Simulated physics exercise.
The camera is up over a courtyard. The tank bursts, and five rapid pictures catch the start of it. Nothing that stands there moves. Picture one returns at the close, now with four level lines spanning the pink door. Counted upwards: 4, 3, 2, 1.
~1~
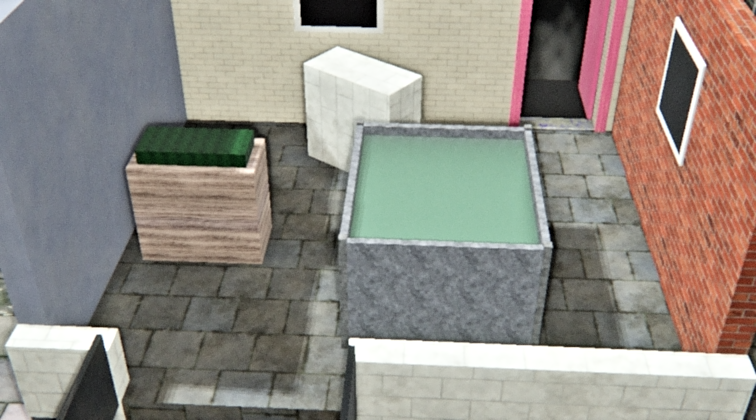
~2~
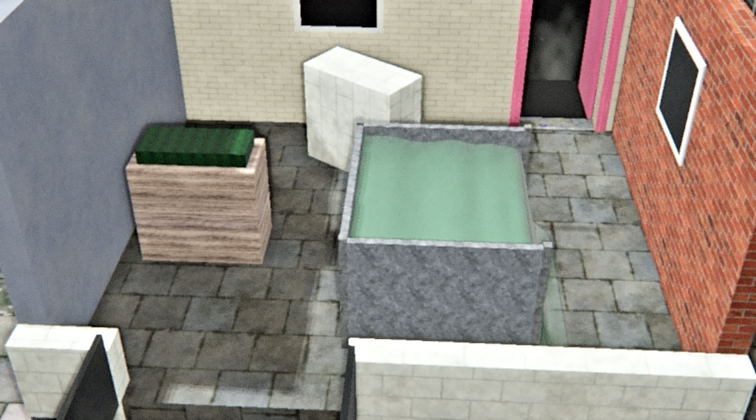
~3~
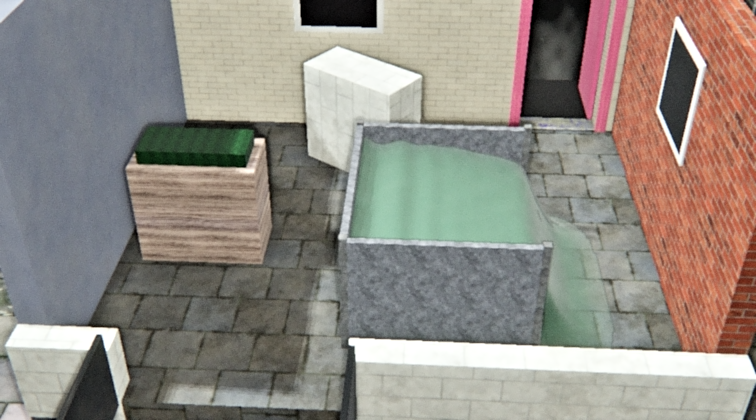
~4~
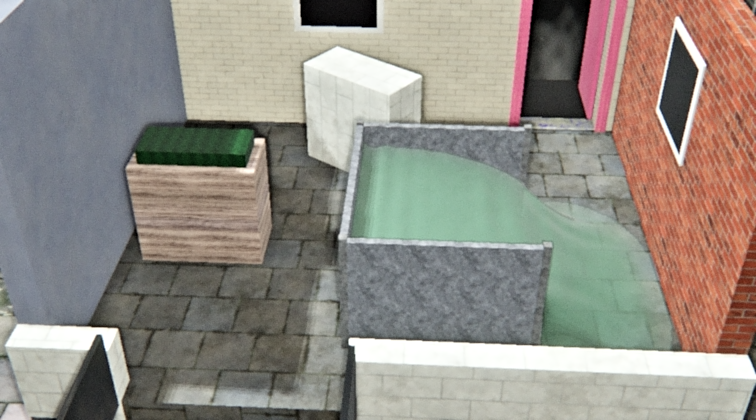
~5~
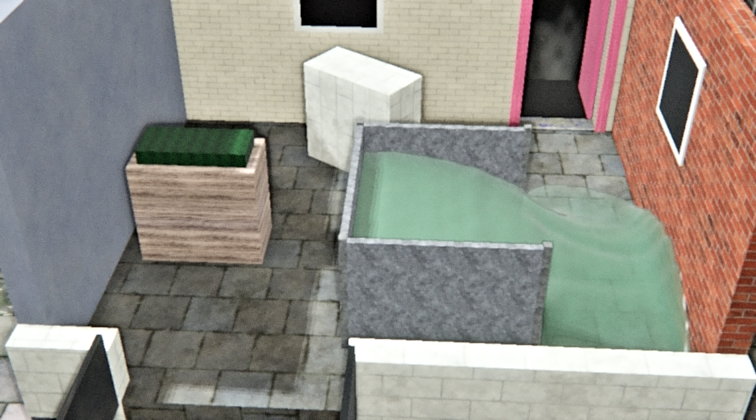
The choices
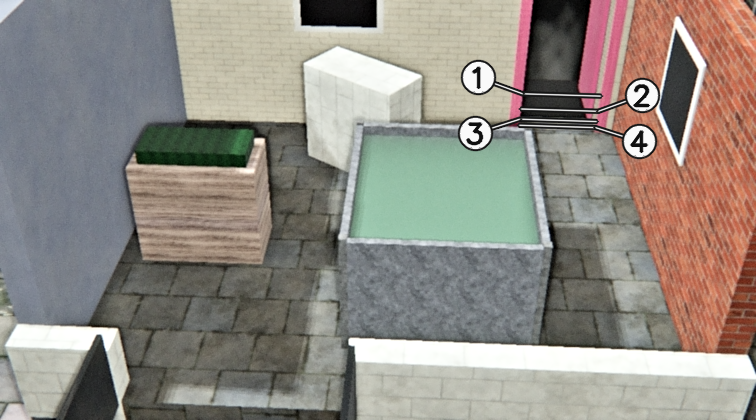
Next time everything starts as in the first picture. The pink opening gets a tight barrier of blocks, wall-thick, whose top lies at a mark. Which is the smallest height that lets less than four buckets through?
1.
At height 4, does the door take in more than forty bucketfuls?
Yes, clearly.
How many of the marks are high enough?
One of the four.
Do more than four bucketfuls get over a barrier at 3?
Yes.
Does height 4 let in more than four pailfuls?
Yes, it does.
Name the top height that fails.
Here it is height 2.
On the marked copy, 1 at (561, 94); 2 at (559, 110); 3 at (558, 120); 4 at (557, 126); from the bottom up 4, 3, 2, 1.
For height 1, a bucket or two gets in.
For height 2, about 14 bucketfuls get in.
For height 3, dozens of bucketfuls pour in.
For height 4, dozens of bucketfuls pour in.
